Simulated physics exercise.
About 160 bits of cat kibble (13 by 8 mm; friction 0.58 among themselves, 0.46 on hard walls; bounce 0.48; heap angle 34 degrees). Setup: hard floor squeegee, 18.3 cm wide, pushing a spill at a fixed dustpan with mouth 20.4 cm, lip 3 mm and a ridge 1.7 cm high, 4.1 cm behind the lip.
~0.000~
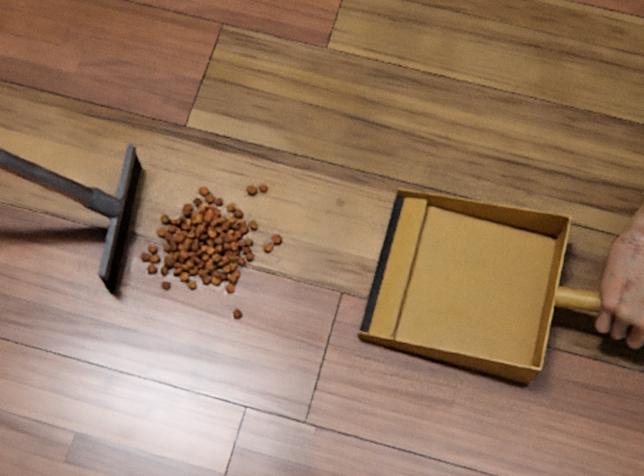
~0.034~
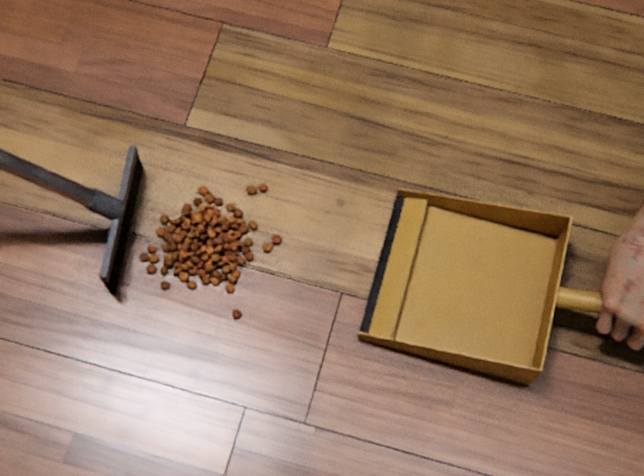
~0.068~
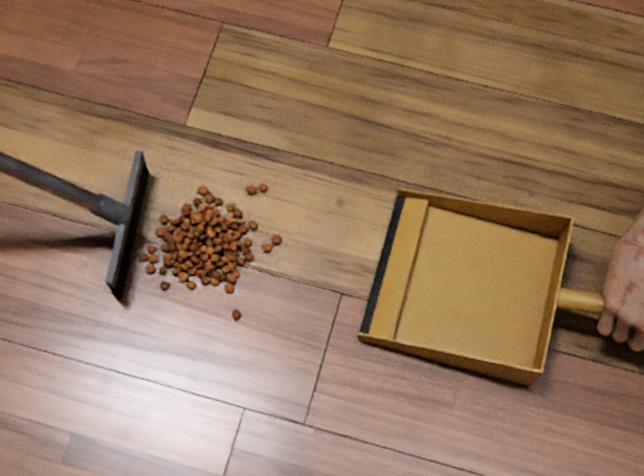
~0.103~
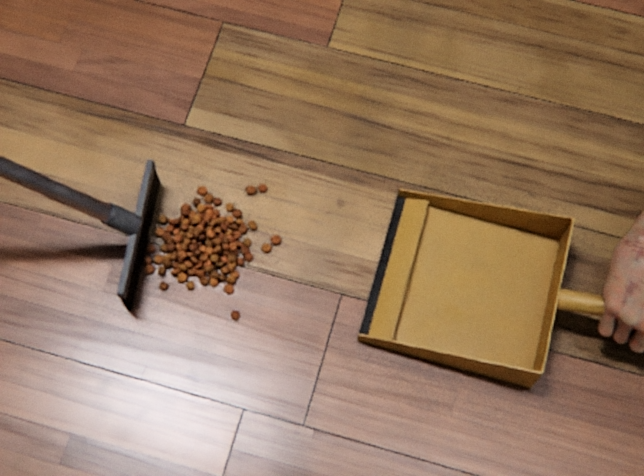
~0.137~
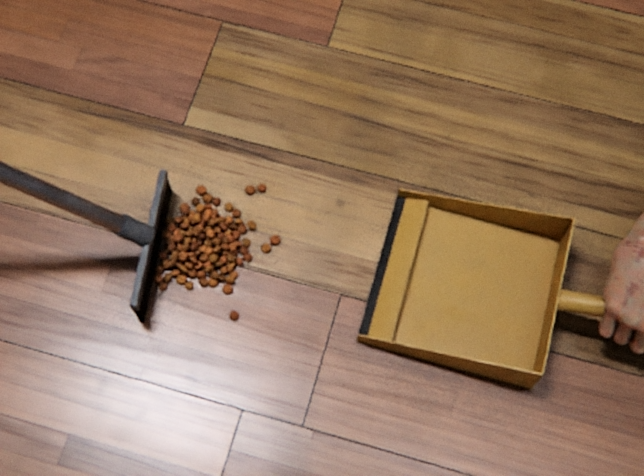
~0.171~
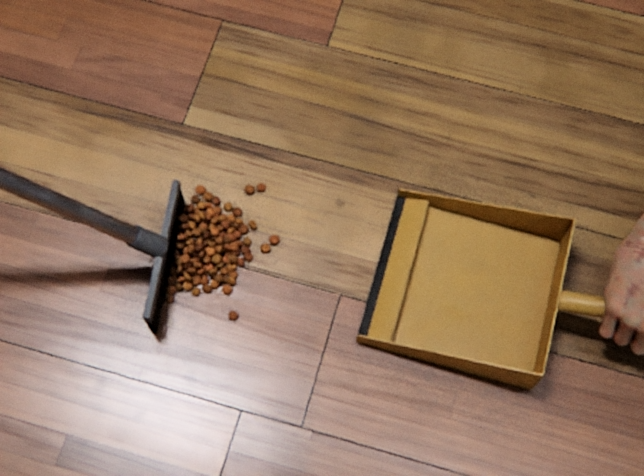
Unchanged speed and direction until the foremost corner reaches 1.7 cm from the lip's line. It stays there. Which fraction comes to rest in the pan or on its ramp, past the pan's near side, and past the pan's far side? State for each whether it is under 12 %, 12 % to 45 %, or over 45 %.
At the end, pan: A small minority; near side: A sizeable minority; far side: A small minority.
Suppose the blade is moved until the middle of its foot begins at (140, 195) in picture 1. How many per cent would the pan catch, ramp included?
Roughly 5 percent, ramp included.
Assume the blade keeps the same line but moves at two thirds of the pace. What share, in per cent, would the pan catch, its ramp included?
Near 0 %.
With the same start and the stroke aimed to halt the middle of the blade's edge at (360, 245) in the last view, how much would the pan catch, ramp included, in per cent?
About 35 %.
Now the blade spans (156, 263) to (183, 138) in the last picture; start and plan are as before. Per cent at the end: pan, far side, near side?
Pan: 15, far side: 30, near side: 5.
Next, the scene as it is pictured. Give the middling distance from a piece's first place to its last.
Roughly 18 cm.
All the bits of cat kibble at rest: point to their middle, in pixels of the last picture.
Near (341, 295).
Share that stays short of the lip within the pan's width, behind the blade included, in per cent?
I'd put it near 65 per cent.
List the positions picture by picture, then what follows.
In the first picture, blade from (104, 276) to (132, 151), moved 0.0 cm, 0 of the pieces shifted so far; middle of the pieces at (205, 238); pan at (475, 290).
In the second picture, blade from (105, 278) to (134, 152), moved 0.4 cm, 0 of the pieces shifted so far; middle of the pieces at (205, 238).
In the third picture, blade from (111, 284) to (140, 157), moved 1.6 cm, 0 of the pieces shifted so far; middle of the pieces at (204, 238).
In the fourth picture, blade from (122, 294) to (151, 166), moved 3.7 cm, 2 of the pieces shifted so far; middle of the pieces at (203, 238).
In the fifth picture, blade from (135, 306) to (164, 176), moved 6.1 cm, 27 of the pieces shifted so far; middle of the pieces at (203, 248).
In the sixth picture, blade from (148, 318) to (177, 187), moved 8.5 cm, 126 of the pieces shifted so far; middle of the pieces at (214, 245); pan at (477, 294). The blade's pace is about 0.70 m/s, heading 23 degrees towards the viewer's side.
After 0.35 s, middle of the blade 14 cm from the lip; 0 % over the lip, far side 0 %, near side 20 %.
After 0.47 s, middle of the blade 6 cm from the lip; 0 % over the lip, far side 0 %, near side 30 %.
Then, at 0.72 s, middle of the blade 3 cm from the lip; 0 % over the lip, far side 0 %, near side 30 %.
At rest (1.2 s), pan 0 %, near side 30 %, far side 0 %, in front of the lip or behind the blade 65 %.
